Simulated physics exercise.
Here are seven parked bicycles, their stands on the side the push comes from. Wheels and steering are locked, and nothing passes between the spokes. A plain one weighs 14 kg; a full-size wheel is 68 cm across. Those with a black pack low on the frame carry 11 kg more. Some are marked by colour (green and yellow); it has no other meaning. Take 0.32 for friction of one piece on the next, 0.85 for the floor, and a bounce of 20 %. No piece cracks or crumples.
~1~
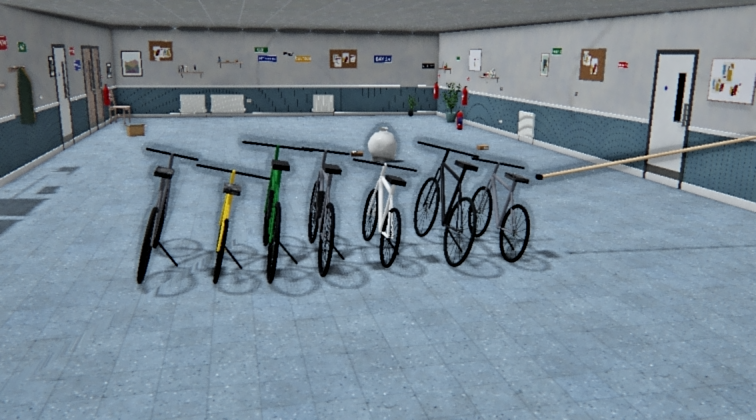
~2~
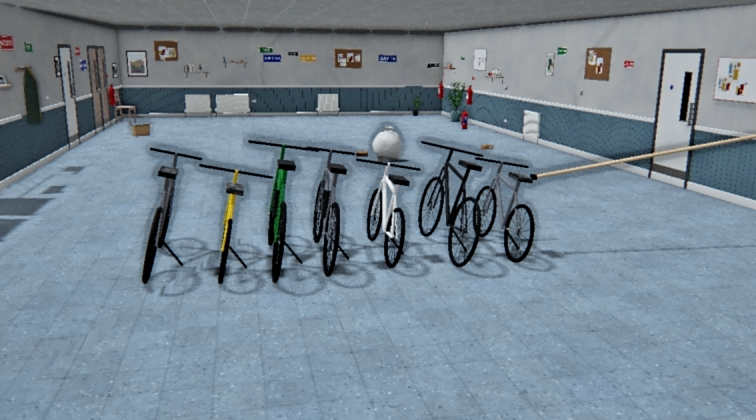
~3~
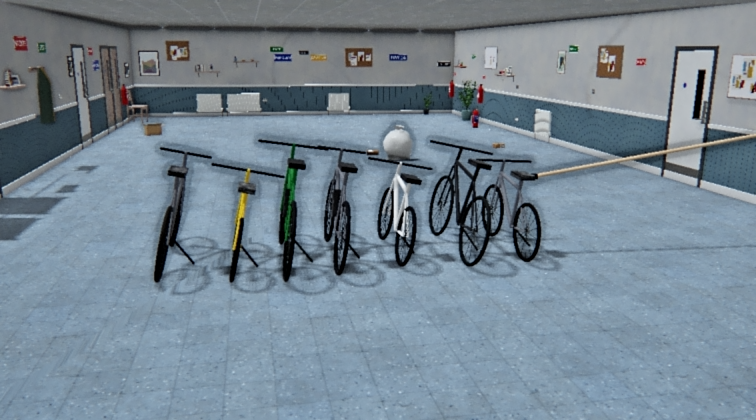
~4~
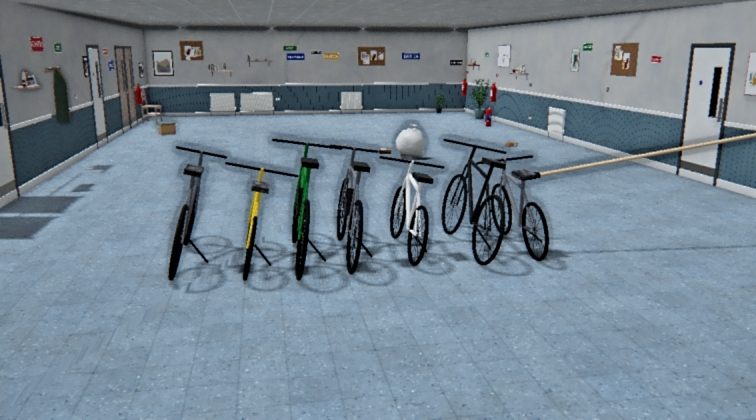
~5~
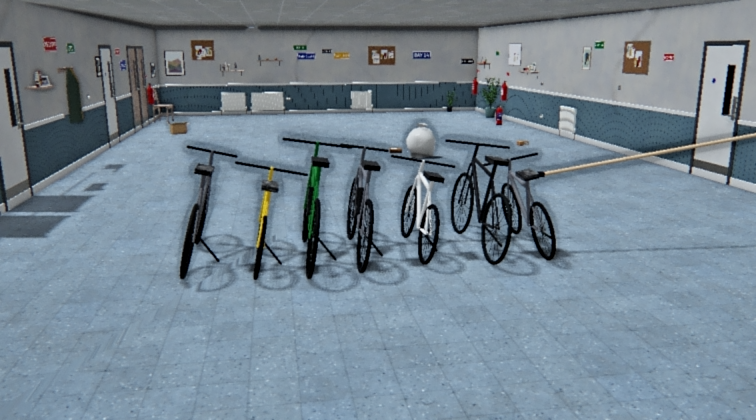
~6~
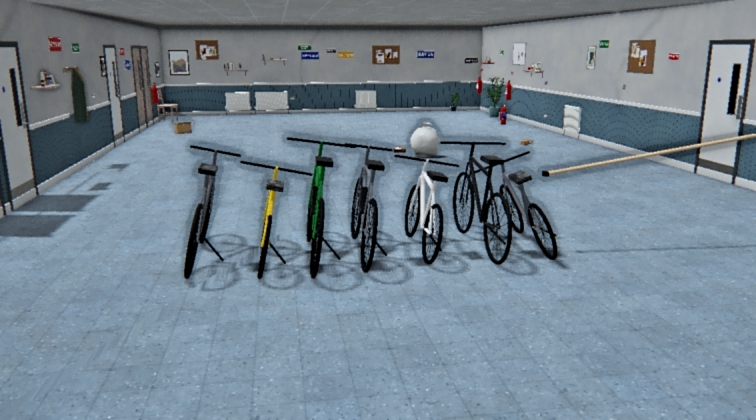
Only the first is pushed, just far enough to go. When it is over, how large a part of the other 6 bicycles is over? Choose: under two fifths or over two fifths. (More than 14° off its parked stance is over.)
Ending over: Less than two fifths.
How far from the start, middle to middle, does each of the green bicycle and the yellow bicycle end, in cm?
About: Green 0, yellow 0.
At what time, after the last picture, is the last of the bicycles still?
Near 1.0 s.
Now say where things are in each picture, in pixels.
In the first frame (each place is the centre of the face we see best; the camera pans a little), pole end (541, 178) 15 cm from the first bicycle; green bicycle (279, 229); yellow bicycle (224, 241); the others all in place.
In the second frame, pole end (536, 178) 38 mm from the first bicycle; yellow bicycle (228, 241).
In the third frame, pole end (536, 177) pushing; yellow bicycle (239, 240); the others all in place.
In the fourth frame, pole end (539, 176) pushing; yellow bicycle (253, 238); the others all in place.
In the fifth frame, pole end (543, 175) stopped; yellow bicycle (263, 238); steepest lean 6°, the bicycle at (512, 217); one has shifted.
In the sixth frame, pole end (548, 174) stopped; yellow bicycle (267, 237); green bicycle (322, 225); steepest lean 12°, the bicycle at (511, 216); one has shifted.
Then, 0.23 s later than the last frame, 1 of the 6 other bicycles over.
When it is over, 1 of the 6 other bicycles over; yellow bicycle unmoved; green bicycle unmoved. That is 17 per cent. Five left standing. In pixels of the last frame, middles, yellow bicycle near (269, 216), green bicycle near (317, 201).
